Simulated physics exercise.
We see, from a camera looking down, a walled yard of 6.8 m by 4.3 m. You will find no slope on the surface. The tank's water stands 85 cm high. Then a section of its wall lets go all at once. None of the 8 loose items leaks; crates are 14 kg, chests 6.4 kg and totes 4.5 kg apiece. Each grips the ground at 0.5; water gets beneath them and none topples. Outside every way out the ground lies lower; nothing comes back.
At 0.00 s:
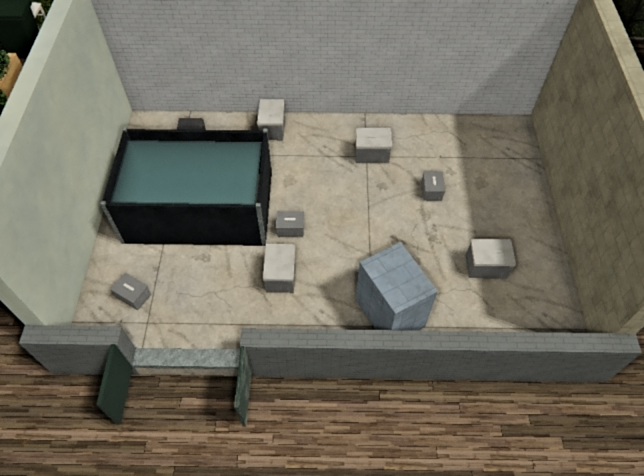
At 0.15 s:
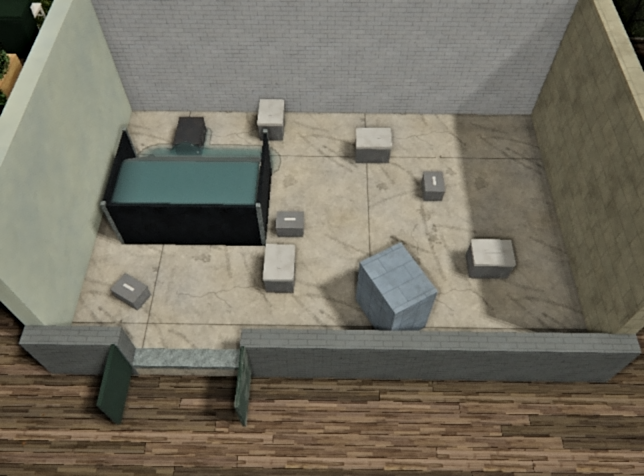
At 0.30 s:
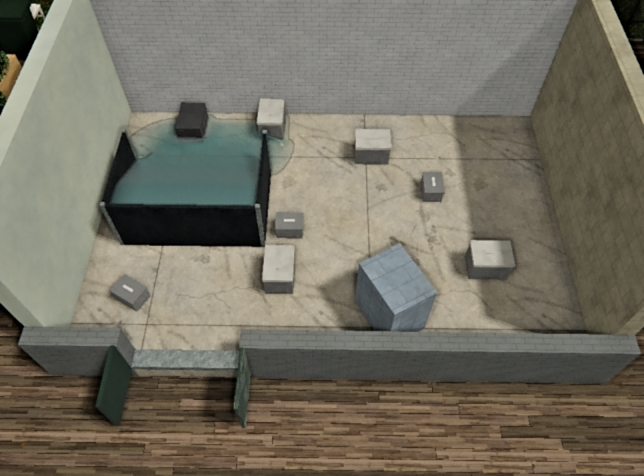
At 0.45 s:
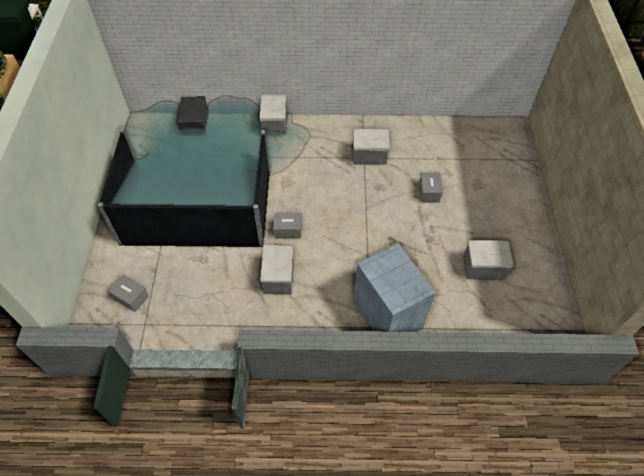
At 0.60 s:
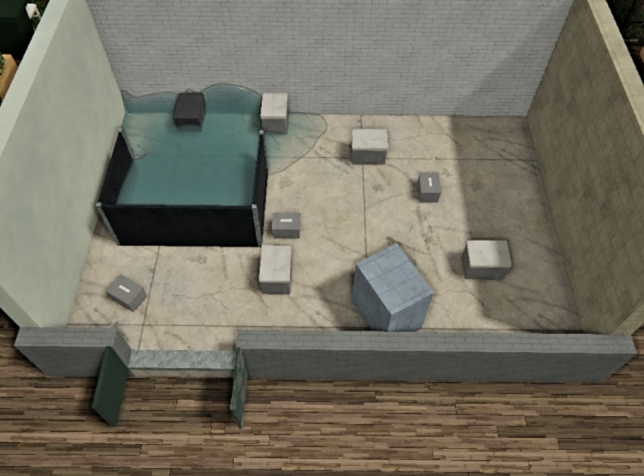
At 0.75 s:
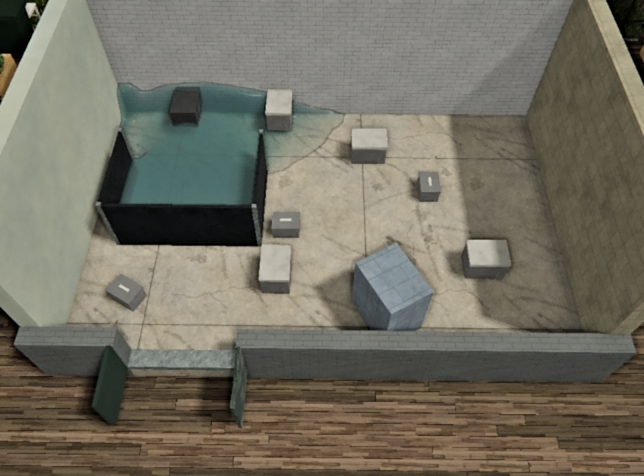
At first, teal water fills a dark-walled tank at the left of a walled yard scattered with blocks. The tank's far side opens and water pours out toward the back wall, nudging a dark block backward. The water then spreads left and right along the wall, shifting a pale block slightly.
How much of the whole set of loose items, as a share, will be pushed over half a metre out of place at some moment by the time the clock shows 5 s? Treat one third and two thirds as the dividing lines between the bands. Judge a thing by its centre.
High band.
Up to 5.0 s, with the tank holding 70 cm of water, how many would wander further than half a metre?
Count under that change: 6.
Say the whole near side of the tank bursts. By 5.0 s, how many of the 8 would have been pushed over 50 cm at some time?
Result: 3 of them.
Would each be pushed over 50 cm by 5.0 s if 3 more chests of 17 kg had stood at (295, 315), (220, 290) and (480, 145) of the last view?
In the order asked: Below the mark; below the mark; above the mark.
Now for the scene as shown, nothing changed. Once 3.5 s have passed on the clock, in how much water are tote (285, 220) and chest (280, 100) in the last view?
First roughly 0 cm, second roughly 13 cm.
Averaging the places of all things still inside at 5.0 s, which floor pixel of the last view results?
Around (366, 273).
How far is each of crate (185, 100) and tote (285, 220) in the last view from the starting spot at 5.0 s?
In that order: 100 cm, 0 cm.
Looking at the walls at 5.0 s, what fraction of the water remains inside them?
Still held: Near 98 %.
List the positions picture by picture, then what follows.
In the first frame, a crate at (188, 132) rests on the ground; a chest at (271, 111) rests on the ground; 2.5 m2 under water; 0 of 8 have shifted.
In the second frame, a crate at (189, 130) rests on the ground, 4 cm from its start; a chest at (271, 111), on the bottom; 3.7 m2 under water; 0 of 8 have shifted.
In the third frame, a crate at (190, 115) rests on the ground, 36 cm from its start; a chest at (271, 111), on the bottom, 4 cm from its start; water covers 5.3 m2; 1 of 8 have shifted.
In the fourth frame, a crate at (192, 109) rests on the ground, 49 cm from its start; a chest at (273, 106) rests on the ground, 14 cm from its start; 6.4 m2 under water; 2 of 8 have shifted.
In the fifth frame, a crate at (189, 105), afloat, 50 cm from its start; a chest at (274, 104), afloat, 17 cm from its start; 6.9 m2 under water; 2 of 8 have shifted.
In the sixth frame, a crate at (185, 99) floats, 49 cm from its start; a chest at (279, 101) floats, 24 cm from its start; water covers 7.1 m2; 2 of 8 have shifted.
After 1.1 s 1 of 8 are over 50 cm from their spots; 2 afloat.
After 2.2 s 3 of 8 are over 50 cm from their spots; 2 afloat.
After 3.5 s 6 of 8 are over 50 cm from their spots; 3 afloat.
After 5.0 s 6 of 8 are over 50 cm from their spots, and 6 have been at some point; 5 afloat.
